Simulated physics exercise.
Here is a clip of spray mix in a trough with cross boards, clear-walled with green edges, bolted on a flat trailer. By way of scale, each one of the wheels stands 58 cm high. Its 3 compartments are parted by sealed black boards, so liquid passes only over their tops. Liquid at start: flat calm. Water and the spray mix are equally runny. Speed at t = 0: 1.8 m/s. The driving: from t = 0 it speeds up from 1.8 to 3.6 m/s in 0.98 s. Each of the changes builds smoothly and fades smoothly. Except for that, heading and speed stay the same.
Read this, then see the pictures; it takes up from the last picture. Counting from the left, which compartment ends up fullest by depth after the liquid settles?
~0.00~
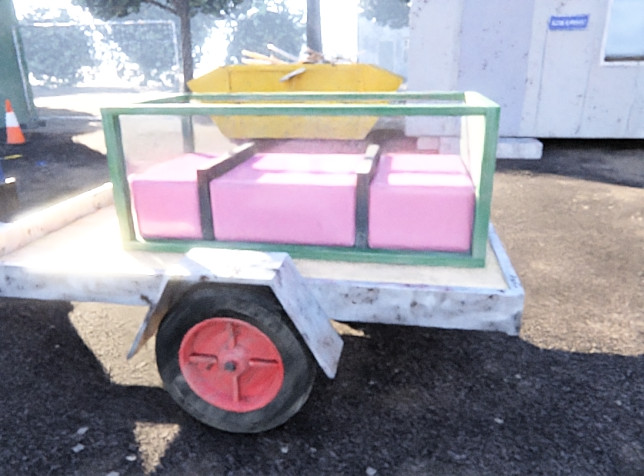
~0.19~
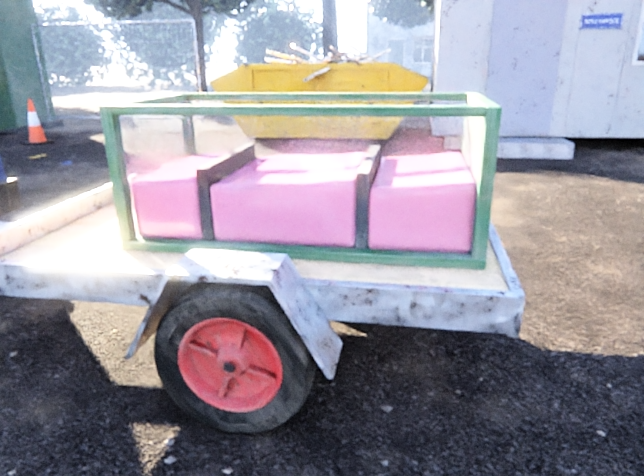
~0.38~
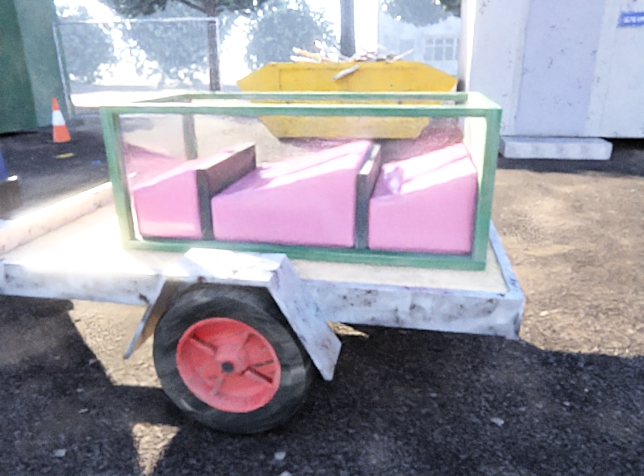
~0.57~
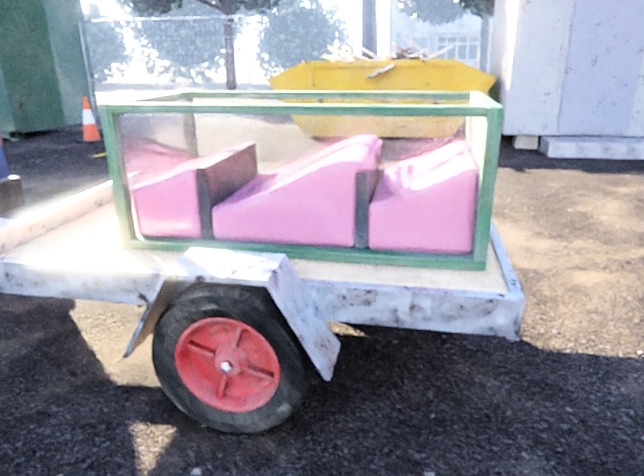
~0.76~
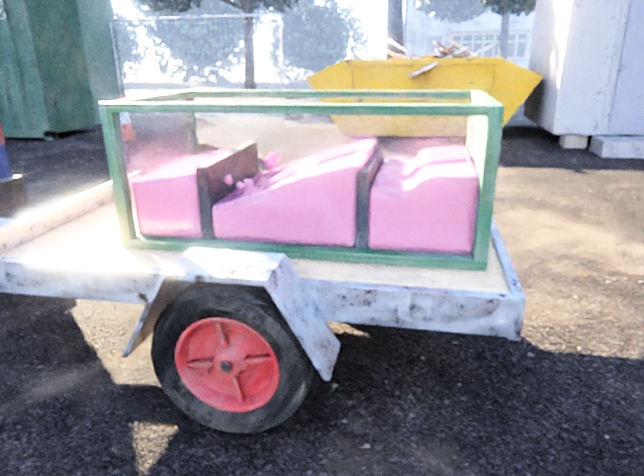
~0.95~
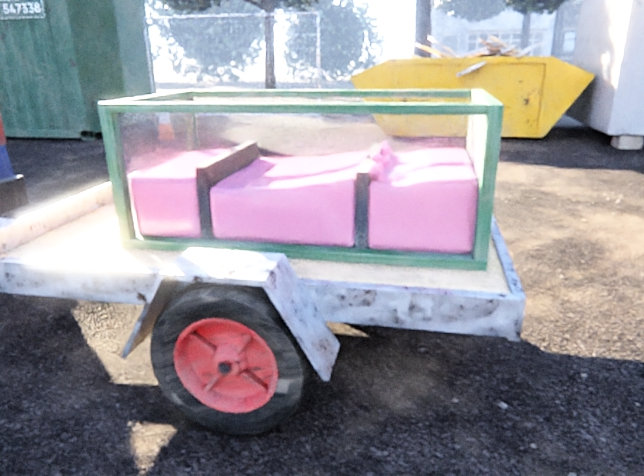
Third.
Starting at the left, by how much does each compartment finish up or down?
In cm: 0, 2 down, 3 up.
After 1.25 s the compartments hold 26, 24, 29 cm, left to right.
After 1.75 s the compartments hold 26, 24, 29 cm, left to right.
After 2.15 s the compartments hold 26, 24, 29 cm, left to right.
After 3.96 s the compartments hold 26, 24, 29 cm, left to right.
